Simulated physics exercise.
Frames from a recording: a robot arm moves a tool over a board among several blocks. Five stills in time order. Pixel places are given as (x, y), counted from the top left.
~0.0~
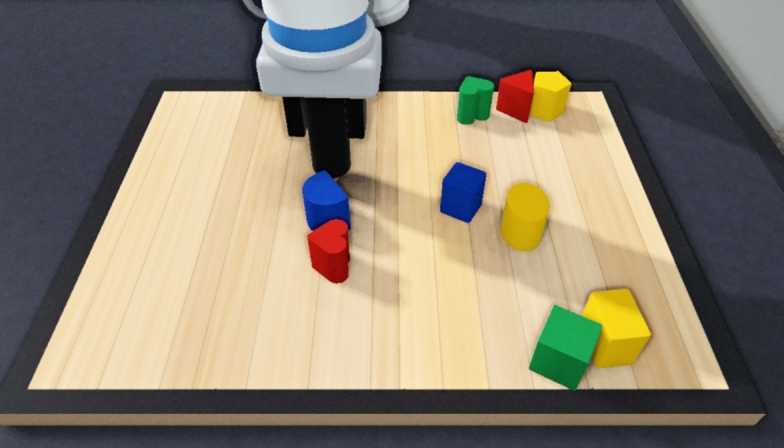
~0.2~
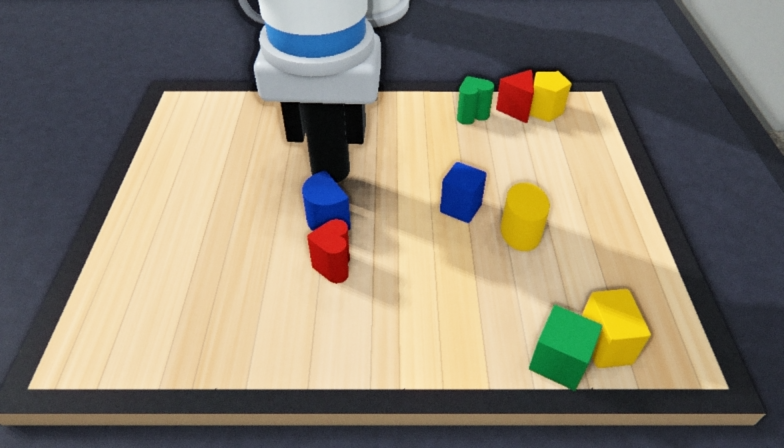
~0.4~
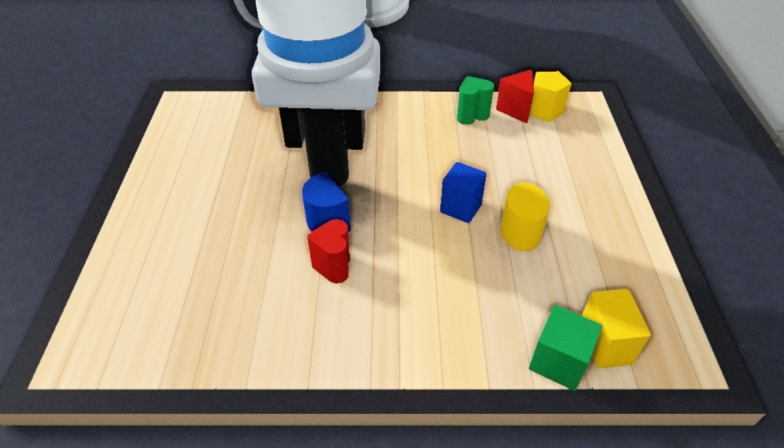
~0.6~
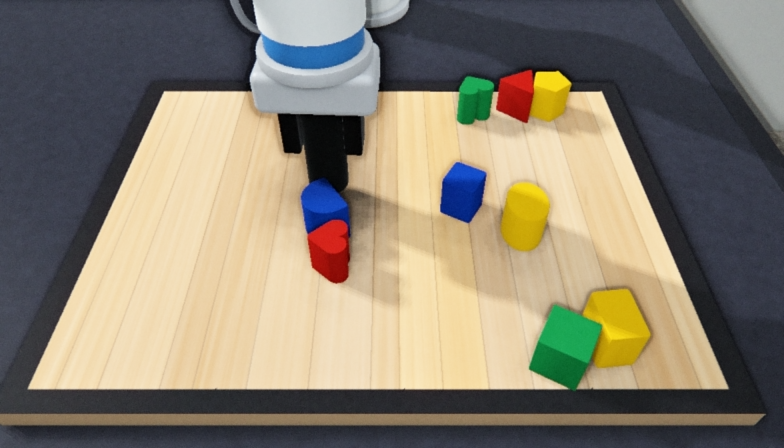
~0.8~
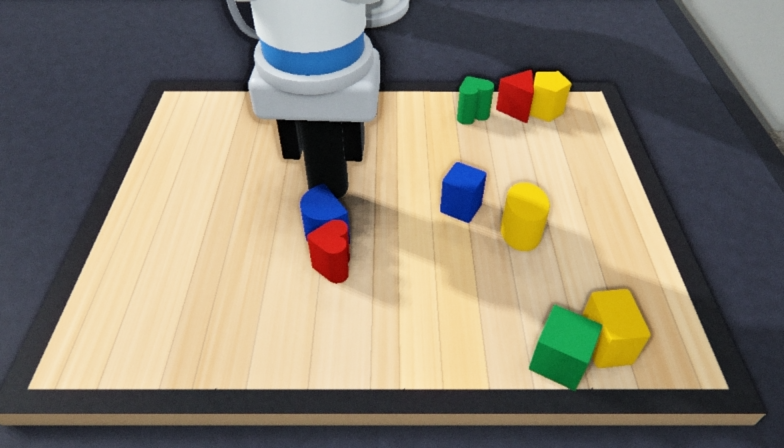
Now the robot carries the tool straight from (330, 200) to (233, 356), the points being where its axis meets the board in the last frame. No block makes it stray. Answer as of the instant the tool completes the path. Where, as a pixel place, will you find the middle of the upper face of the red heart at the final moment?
Most likely (348, 260).
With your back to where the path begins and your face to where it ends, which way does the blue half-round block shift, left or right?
It goes left.
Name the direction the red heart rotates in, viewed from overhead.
It twists anticlockwise.
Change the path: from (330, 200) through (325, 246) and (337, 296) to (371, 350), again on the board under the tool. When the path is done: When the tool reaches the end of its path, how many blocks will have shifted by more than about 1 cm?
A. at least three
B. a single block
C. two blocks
The answer is C.
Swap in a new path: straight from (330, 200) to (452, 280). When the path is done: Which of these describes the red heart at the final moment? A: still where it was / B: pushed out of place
B
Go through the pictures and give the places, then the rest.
Tool tip at (332, 167); block tops, blue half-round block at (323, 189); red heart at (331, 236), in the first frame.
Tool at (331, 172); blocks unchanged, in the second frame.
Tool at (330, 178); blocks unchanged, in the third frame.
Tool at (329, 183); blue half-round block at (322, 197), in the fourth frame.
Tool at (329, 189); blue half-round block at (322, 203); red heart at (331, 236), in the fifth frame.
What follows on the original path. One third of the way, tool at (300, 234); blue half-round block at (307, 241), turned 85° anticlockwise; red heart at (344, 254), turned 10° anticlockwise.
Two thirds of the way, tool at (267, 287); blue half-round block at (306, 271); red heart at (348, 260), turned 45° anticlockwise.
At the end, tool at (229, 346); blue half-round block at (306, 271), turned 125° anticlockwise; red heart at (348, 260), turned 45° anticlockwise.
